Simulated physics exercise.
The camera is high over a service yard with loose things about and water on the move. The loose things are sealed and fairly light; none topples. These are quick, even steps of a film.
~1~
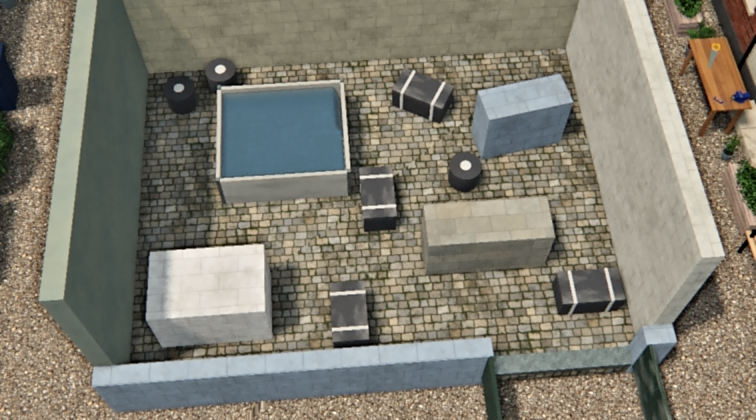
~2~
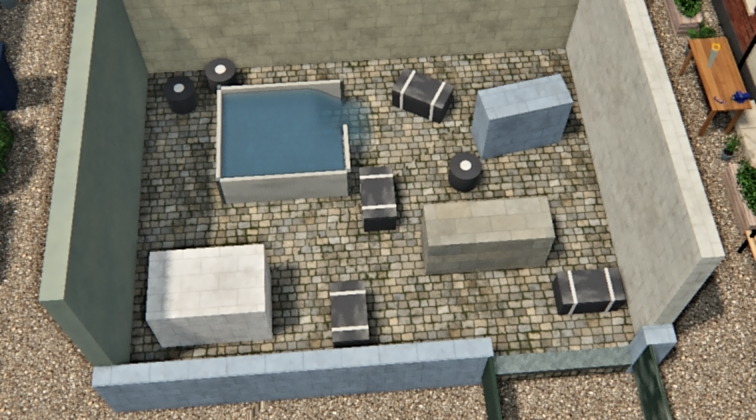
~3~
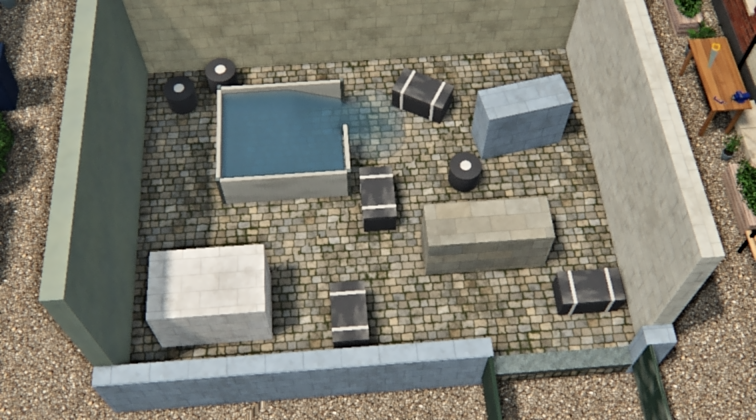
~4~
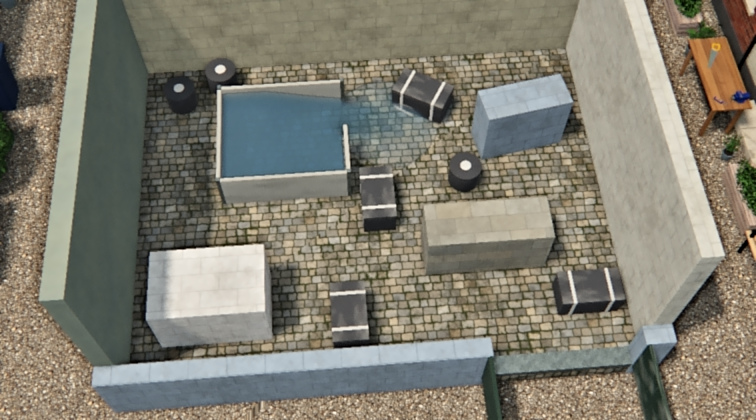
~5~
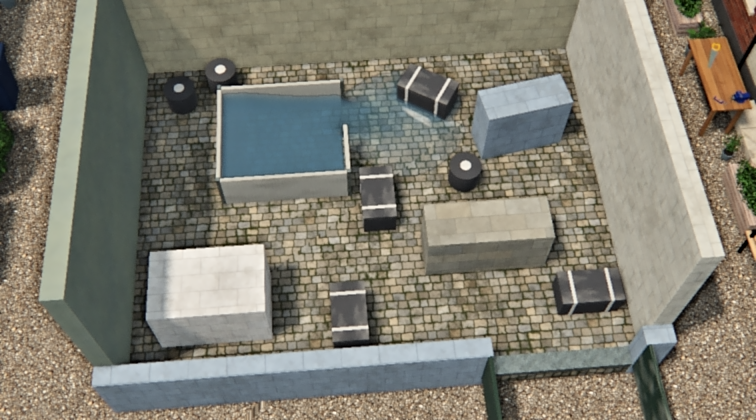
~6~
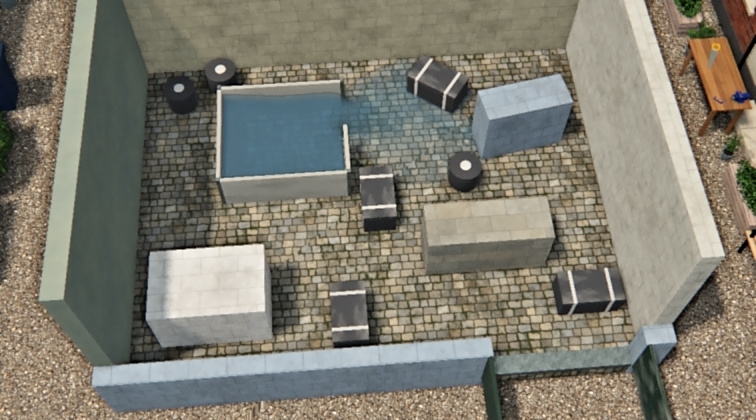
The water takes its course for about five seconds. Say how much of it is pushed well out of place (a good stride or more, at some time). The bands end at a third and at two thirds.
That comes to one to two thirds.
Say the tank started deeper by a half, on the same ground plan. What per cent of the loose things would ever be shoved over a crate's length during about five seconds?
Roughly 40 per cent.
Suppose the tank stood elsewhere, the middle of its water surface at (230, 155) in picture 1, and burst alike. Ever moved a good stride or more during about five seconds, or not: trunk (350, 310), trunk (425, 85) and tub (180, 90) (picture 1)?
In that order: Never so far, moved that far, not that far.
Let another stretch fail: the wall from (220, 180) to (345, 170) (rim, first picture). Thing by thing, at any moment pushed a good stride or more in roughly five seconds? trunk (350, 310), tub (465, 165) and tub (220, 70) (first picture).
One after the other: Moved that far, not that far, less than that.
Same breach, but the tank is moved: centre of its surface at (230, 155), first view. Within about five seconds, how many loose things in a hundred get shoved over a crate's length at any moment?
Roughly 60 per cent.
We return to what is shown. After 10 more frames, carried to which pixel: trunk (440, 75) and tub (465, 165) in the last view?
Roughly at (548, 38) and (475, 202).
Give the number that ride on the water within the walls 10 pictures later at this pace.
It comes to 1.
A moment on, 1 of 7 are well off their spots; 0 afloat.
Next, 2 of 7 are well off their spots; 1 afloat.
Later, 2 of 7 are well off their spots; 1 afloat.
In the end, 3 of 7 are well off their spots, and 3 have been at some point; 1 afloat.
